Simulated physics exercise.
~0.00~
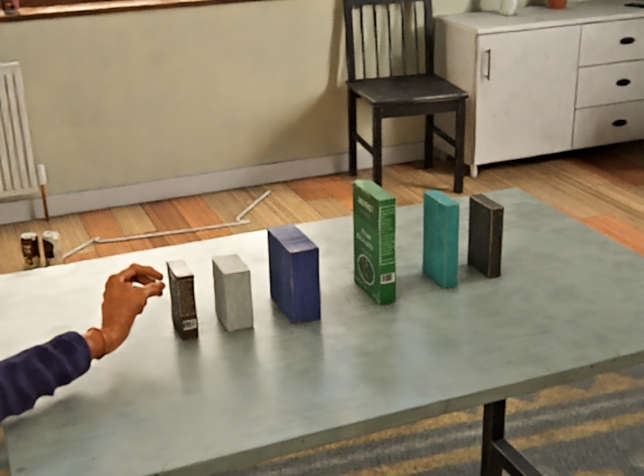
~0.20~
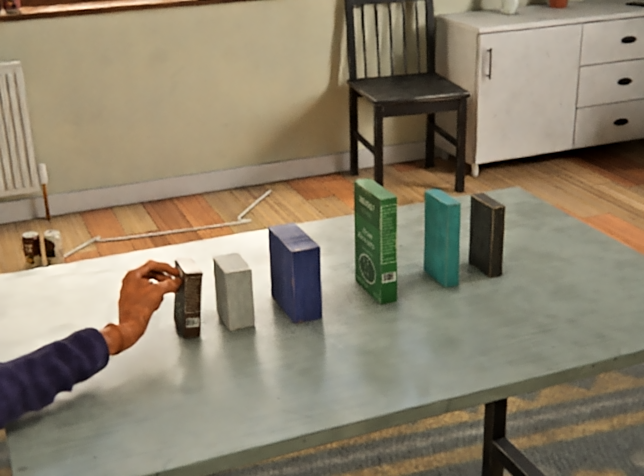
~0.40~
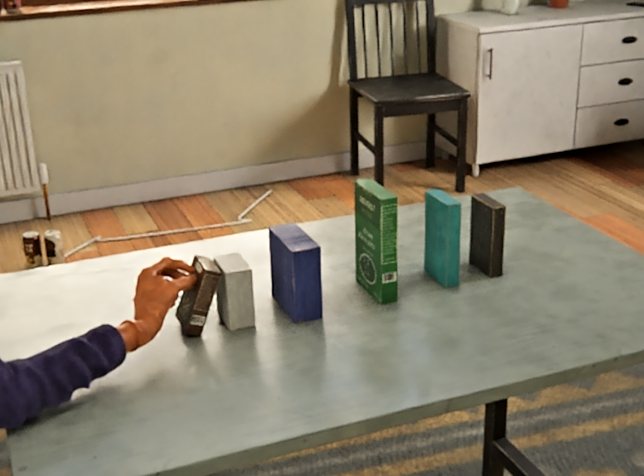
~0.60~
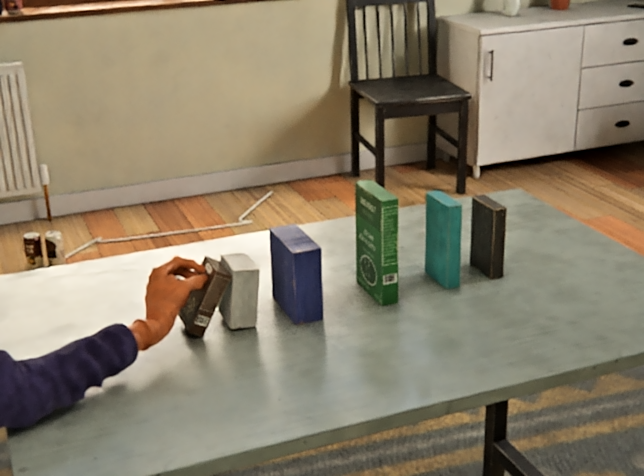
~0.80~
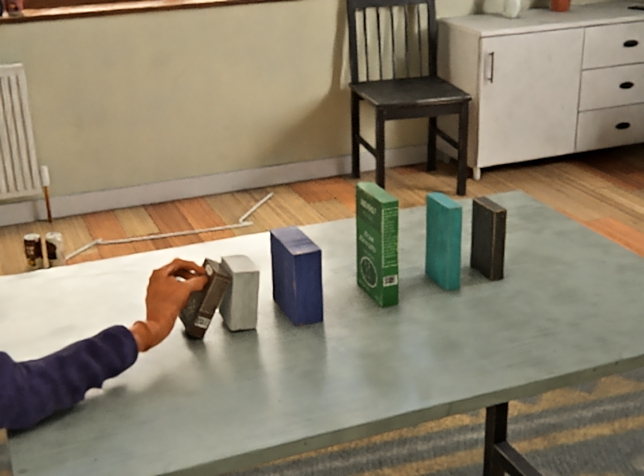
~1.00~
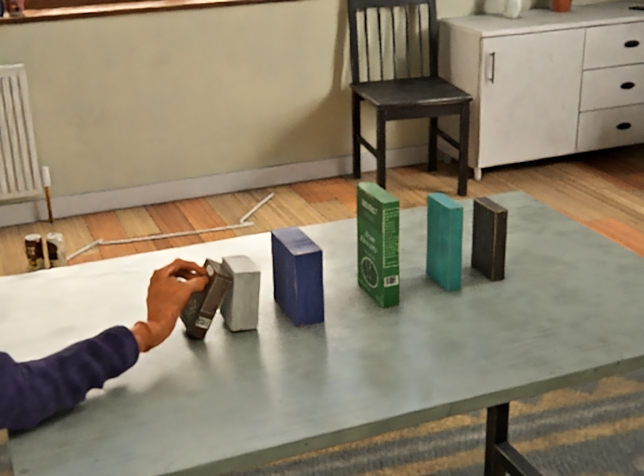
The clip shows a hand tipping a small brown packet rightward against a white board in a row of six upright items on a table; the board tilts slightly and both stay leaning, the hand still on the packet, while the blue, green, turquoise and black ones remain standing.
